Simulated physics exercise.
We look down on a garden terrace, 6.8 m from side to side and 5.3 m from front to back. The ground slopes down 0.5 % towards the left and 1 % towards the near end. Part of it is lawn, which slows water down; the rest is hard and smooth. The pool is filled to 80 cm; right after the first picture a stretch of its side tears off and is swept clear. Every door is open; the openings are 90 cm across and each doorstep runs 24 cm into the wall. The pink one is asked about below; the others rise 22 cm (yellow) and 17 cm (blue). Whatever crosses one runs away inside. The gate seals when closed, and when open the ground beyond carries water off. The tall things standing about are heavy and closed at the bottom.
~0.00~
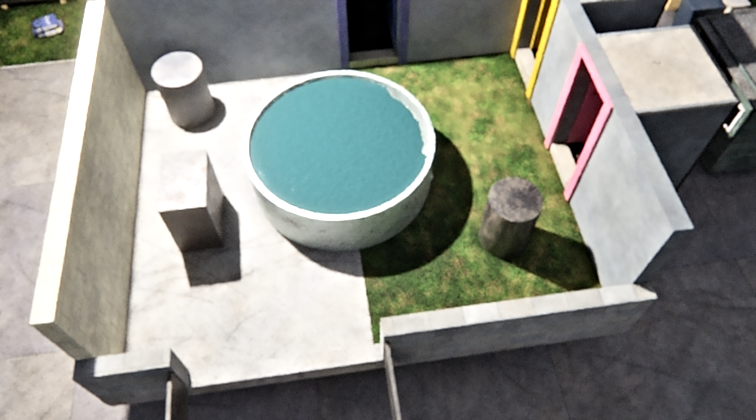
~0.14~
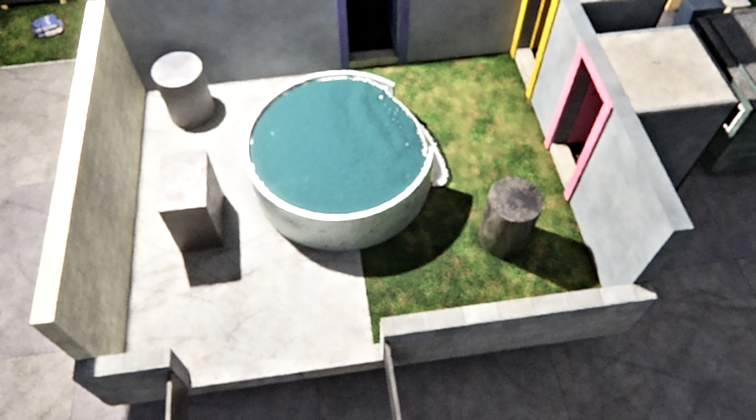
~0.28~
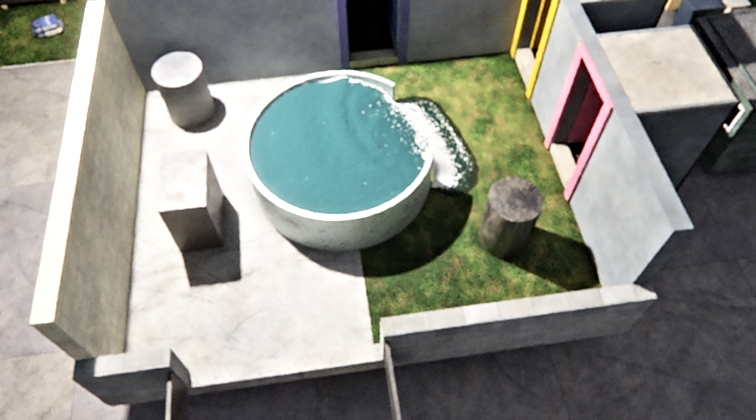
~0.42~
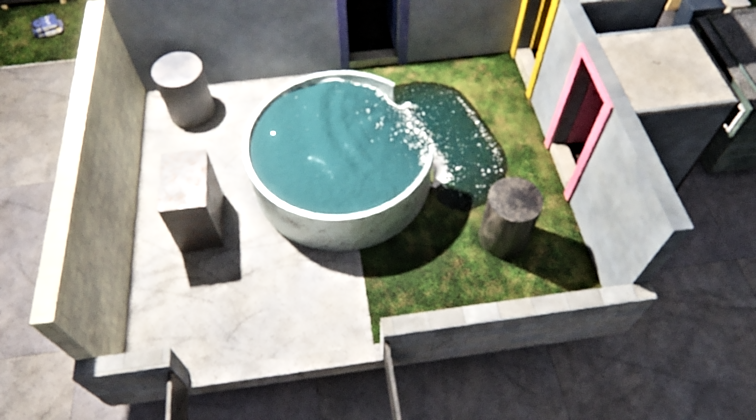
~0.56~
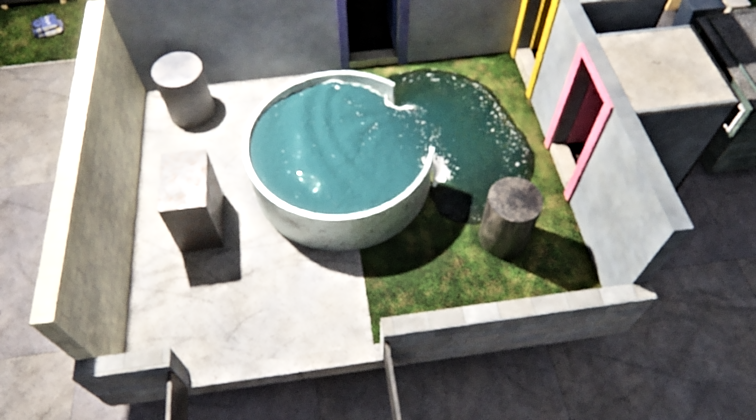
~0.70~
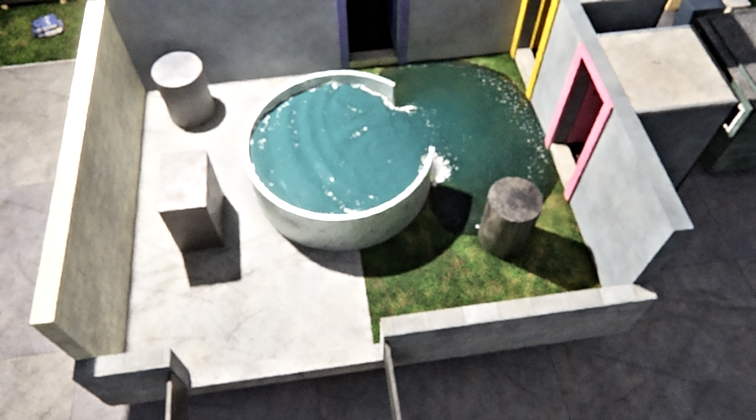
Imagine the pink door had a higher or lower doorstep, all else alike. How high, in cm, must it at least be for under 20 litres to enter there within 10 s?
It would have to be roughly 29 cm high.
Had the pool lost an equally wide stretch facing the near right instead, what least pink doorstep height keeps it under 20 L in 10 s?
About 23 cm.
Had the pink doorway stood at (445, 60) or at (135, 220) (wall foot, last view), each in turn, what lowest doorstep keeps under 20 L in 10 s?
About 27 and 9.5 cm.
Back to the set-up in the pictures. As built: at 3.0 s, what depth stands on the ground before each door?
In cm: Pink 28, yellow 35, blue 14.
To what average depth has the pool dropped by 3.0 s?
About 36 cm.
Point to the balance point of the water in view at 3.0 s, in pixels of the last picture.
At about (414, 155).
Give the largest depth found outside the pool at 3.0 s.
About 36 cm.
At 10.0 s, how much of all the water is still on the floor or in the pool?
Some 84 per cent remains.
After 1.4 s water covers 30 % of the floor, deepest (45 cm) near (534, 127); 29 cm at the pink door, 9 litres in over its 17 cm doorstep.
After 3.0 s water covers 45 % of the floor, deepest (36 cm) near (510, 61); 28 cm at the pink door, 118 litres in over its 17 cm doorstep.
After 10.0 s water covers 95 % of the floor, deepest (18 cm) near (136, 220); 12 cm at the pink door, 182 litres in over its 17 cm doorstep.
At the pink door as built, the water arrived by 0.7 s and peaked near 33 cm at 2.0 s.
With a doorstep of 24 cm, 59 litres would have come in within the 10 s; with 32 cm, 10 litres. So under 20 litres takes about 29 cm.
